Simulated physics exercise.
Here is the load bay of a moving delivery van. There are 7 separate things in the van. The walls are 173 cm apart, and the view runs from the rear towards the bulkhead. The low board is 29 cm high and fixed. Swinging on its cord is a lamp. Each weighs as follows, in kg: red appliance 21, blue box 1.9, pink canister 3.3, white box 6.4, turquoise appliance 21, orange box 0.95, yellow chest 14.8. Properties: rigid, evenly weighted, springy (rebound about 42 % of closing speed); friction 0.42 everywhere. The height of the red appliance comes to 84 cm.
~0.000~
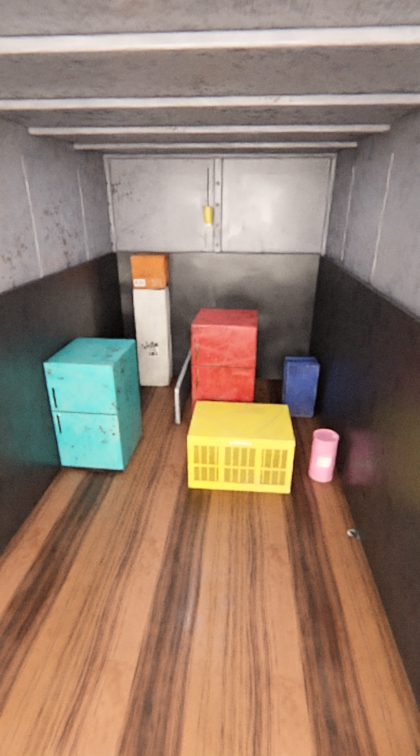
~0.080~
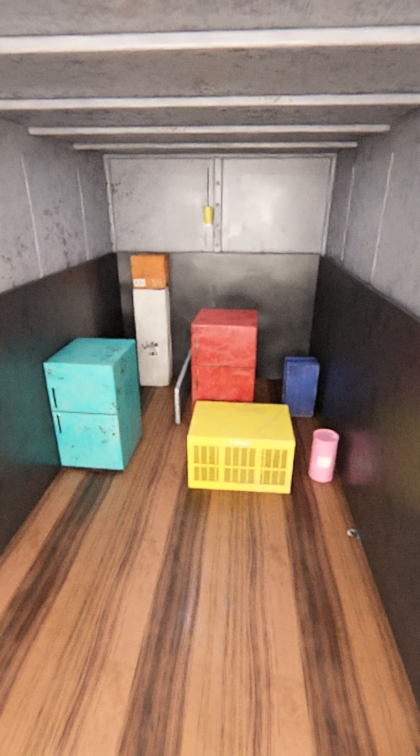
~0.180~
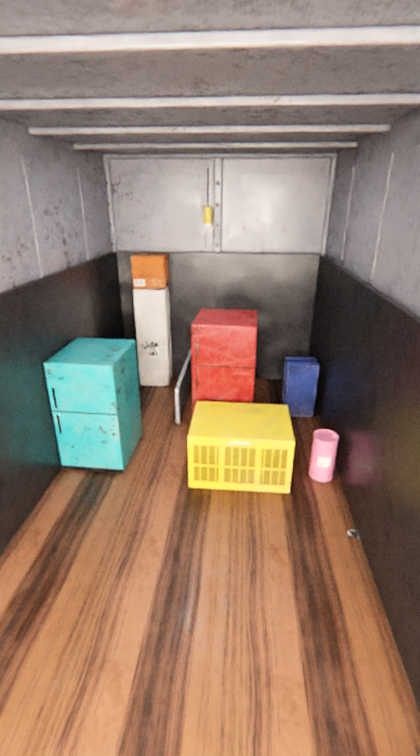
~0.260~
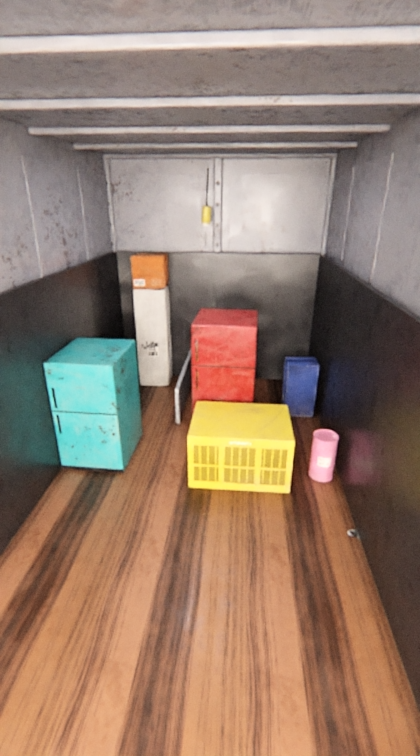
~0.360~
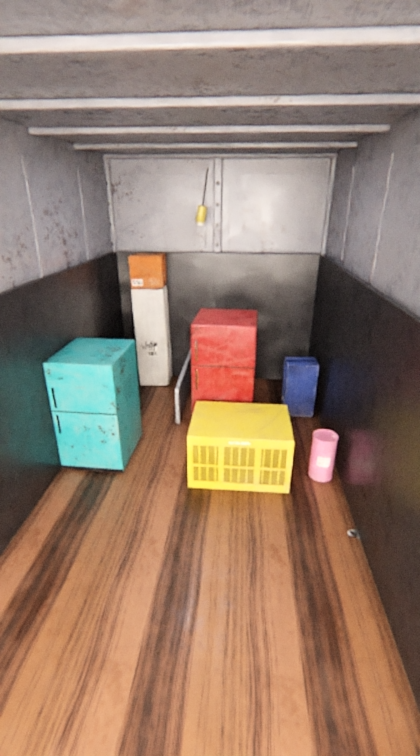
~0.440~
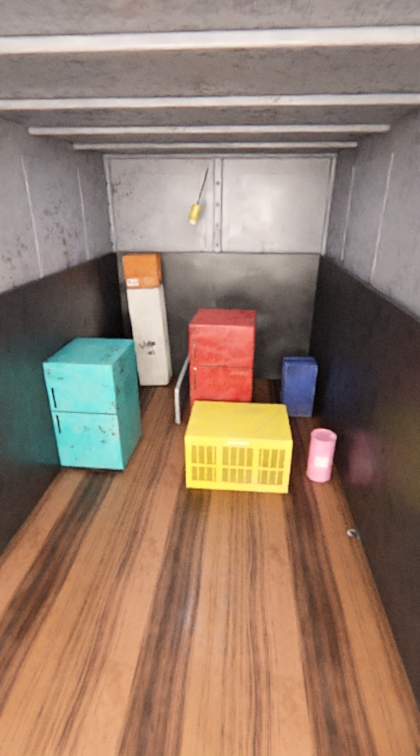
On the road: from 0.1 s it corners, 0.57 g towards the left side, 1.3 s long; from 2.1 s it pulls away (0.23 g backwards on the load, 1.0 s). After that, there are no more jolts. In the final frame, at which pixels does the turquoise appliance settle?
The turquoise appliance settles near (98, 403).
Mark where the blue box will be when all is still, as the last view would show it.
It settles somewhere near (246, 382).
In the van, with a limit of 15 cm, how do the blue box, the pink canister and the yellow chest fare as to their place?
Note: Blue box departs its position. Pink canister departs its position. Yellow chest departs its position.
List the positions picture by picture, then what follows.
In the first picture, no push; turquoise appliance (99, 403); red appliance (225, 375).
In the second picture, no push; pink canister (323, 456); white box (154, 336).
In the third picture, push 0.18 g left; orange box (151, 271); yellow chest (240, 444).
In the fourth picture, push 0.36 g left; red appliance (225, 374); blue box (299, 387).
In the fifth picture, push 0.57 g left; pink canister (323, 455); white box (153, 336).
In the sixth picture, push 0.57 g left; turquoise appliance (99, 403); orange box (143, 270) leaning 3°.
After 1.04 s, push 0.57 g left; pink canister slid 39 cm; yellow chest slid 39 cm; blue box slid 38 cm.
After 3.14 s, no push; pink canister slid 56 cm; yellow chest slid 42 cm; blue box slid 42 cm.
At rest (6.9 s), not toppled but over 15 cm from the start, blue box, pink canister and yellow chest; the other 4 in place, give or take 15 cm. Seen from the same camera at the end, turquoise appliance near (98, 403).
